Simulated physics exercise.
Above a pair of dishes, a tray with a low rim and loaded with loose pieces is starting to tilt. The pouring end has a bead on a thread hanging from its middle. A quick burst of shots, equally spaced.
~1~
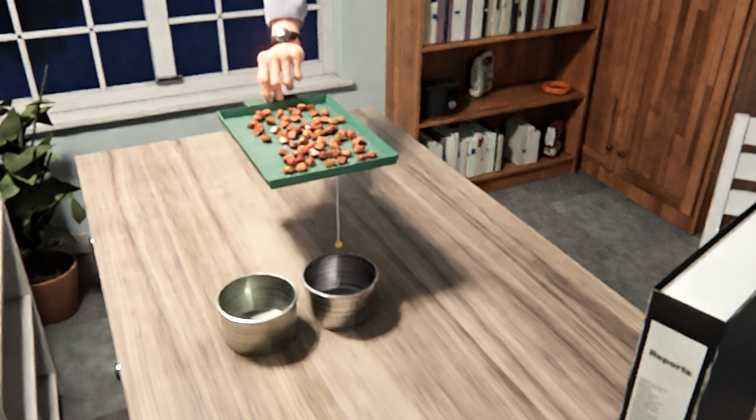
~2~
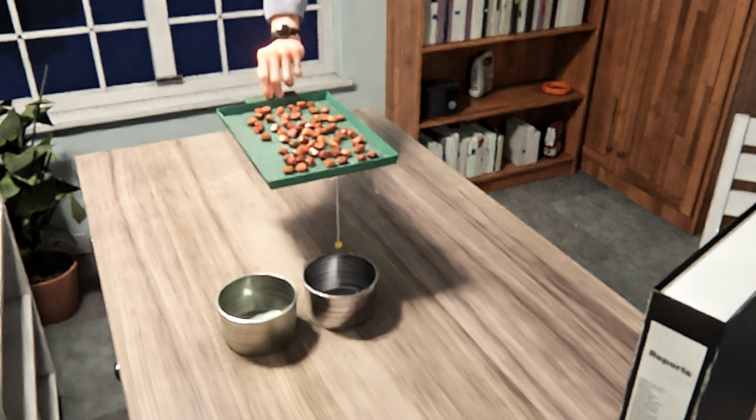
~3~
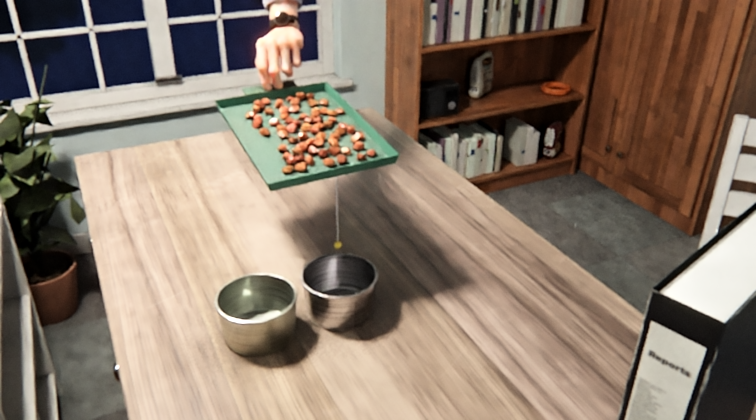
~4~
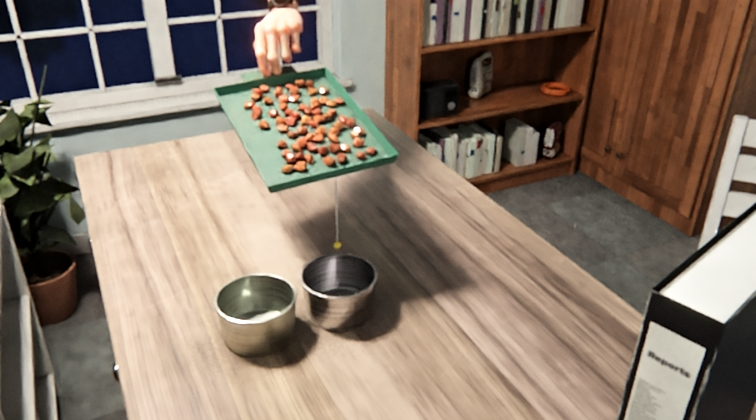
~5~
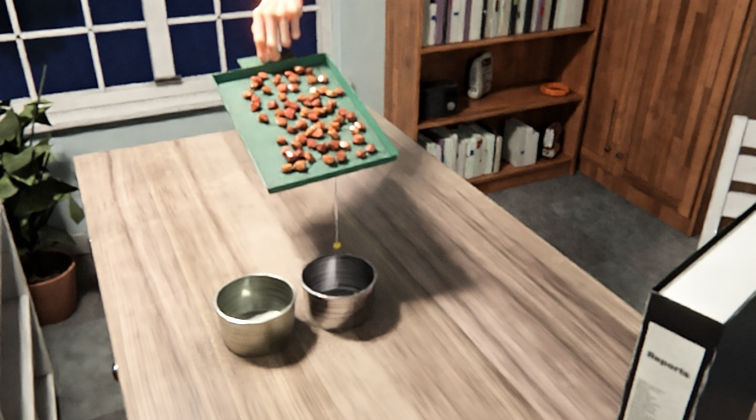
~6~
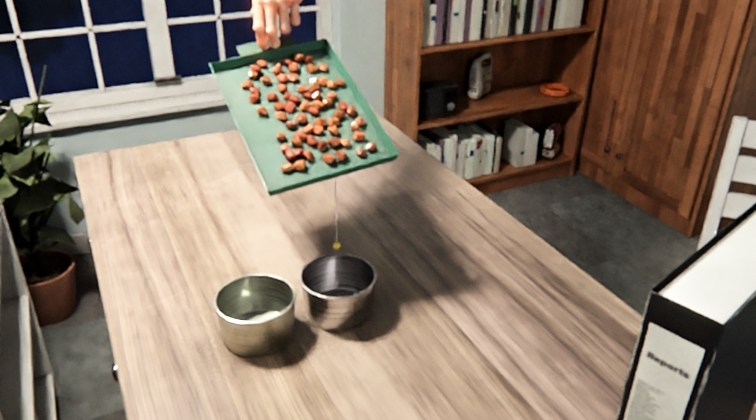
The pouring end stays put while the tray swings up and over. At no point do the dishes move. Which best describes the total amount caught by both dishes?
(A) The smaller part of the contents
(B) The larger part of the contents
Option B: The larger part of the contents.
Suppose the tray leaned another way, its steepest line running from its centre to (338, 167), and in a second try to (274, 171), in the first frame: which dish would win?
The first try favours the right of the two, the second the left of the two.
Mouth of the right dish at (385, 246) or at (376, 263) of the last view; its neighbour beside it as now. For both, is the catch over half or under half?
Well, it comes to a lesser portion at first and a greater portion after that.
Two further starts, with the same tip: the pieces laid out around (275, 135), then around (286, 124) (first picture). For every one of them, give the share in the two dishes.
Roughly 70 per cent, and 60 per cent.
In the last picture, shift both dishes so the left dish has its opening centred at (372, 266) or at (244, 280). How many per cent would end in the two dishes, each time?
20 per cent the first time, 30 per cent the second time.
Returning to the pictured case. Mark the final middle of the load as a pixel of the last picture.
Near pixel (318, 317).
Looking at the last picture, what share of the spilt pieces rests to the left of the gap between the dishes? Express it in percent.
It comes out at roughly 30 percent.
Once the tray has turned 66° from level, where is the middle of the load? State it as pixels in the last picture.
In the last view, the load is centred close to (315, 166).
Soon, tray tipped steeply; nearly all on the tray; a stray few in the air.
A while on, tray tipped past a quarter turn; about a quarter on the tray; about a quarter in the left dish; about a quarter in the right dish; about a quarter outside both; a small part in the air.
Towards the end, tray tipped past a quarter turn; about a quarter in the left dish; about half in the right dish; about a third outside both.
Finally, tray tipped past a quarter turn; about a quarter in the left dish; about half in the right dish; about a third outside both.
